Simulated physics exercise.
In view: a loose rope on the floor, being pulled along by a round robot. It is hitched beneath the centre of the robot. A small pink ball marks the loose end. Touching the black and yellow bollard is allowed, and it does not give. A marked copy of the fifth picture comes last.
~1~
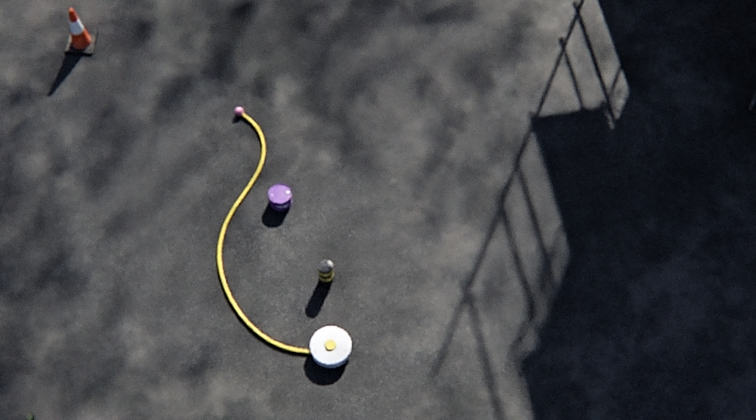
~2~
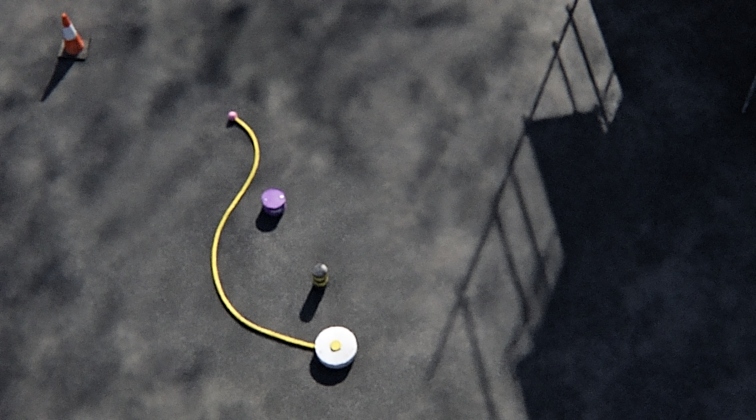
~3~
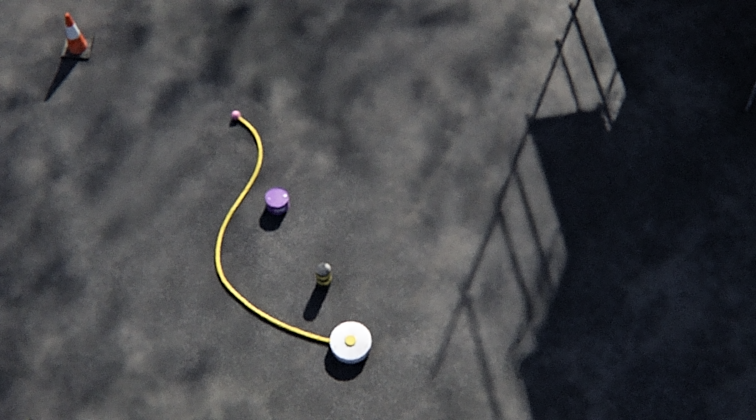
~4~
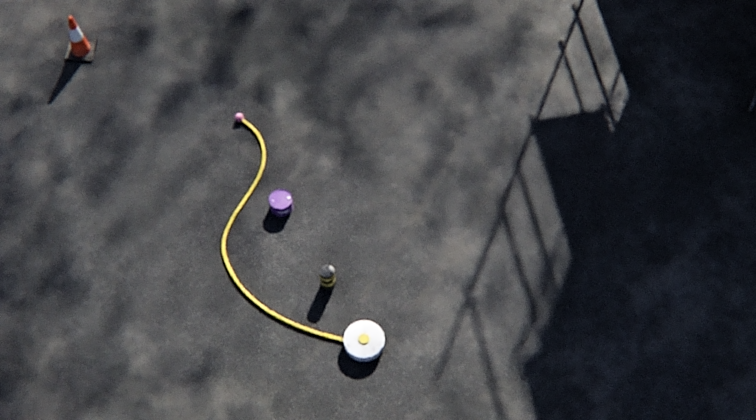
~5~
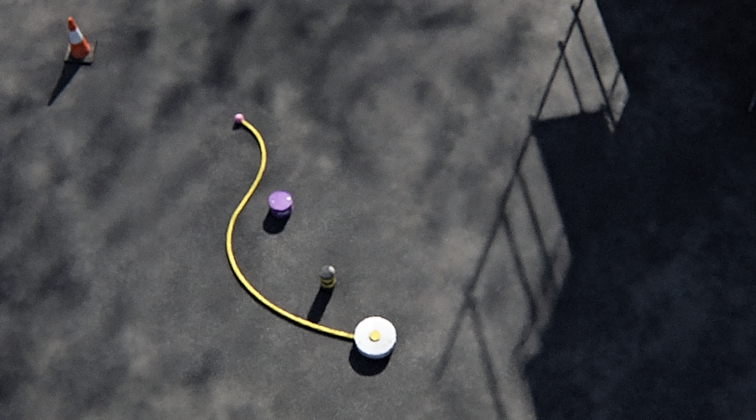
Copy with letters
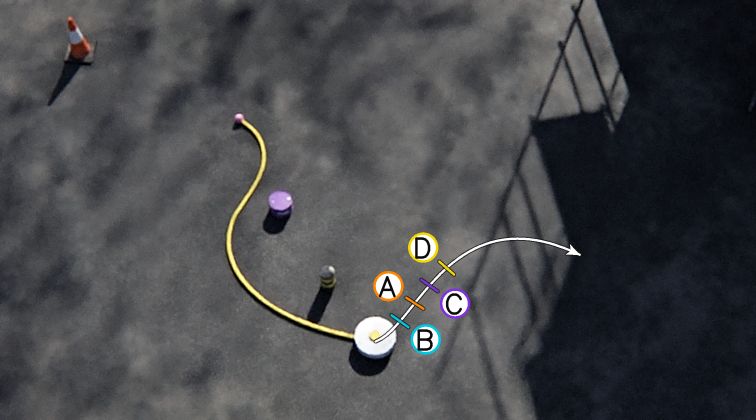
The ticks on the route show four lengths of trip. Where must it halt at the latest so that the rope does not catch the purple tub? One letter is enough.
As far as tick D.
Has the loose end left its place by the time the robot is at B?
No.
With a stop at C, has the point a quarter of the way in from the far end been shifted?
No.
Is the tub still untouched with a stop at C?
Yes.
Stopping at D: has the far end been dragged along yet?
By then, no.
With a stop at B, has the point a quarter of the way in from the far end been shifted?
By then, no.
On the marked copy, A at (415, 303); B at (400, 321); C at (430, 285); D at (447, 268); the route from (375, 342) via (464, 255) to (580, 255).
Taking D. A third of the way, robot (403, 315), middle of the rope (244, 256), free end (239, 119).
Two thirds of the way, robot (426, 287), middle of the rope (255, 255), free end (239, 119).
When it is over, robot (447, 265), middle of the rope (284, 254), free end (239, 119); only the bollard has been touched, if anything.
As for the rest, A is safe but short; B is safe but short; C is safe but short.
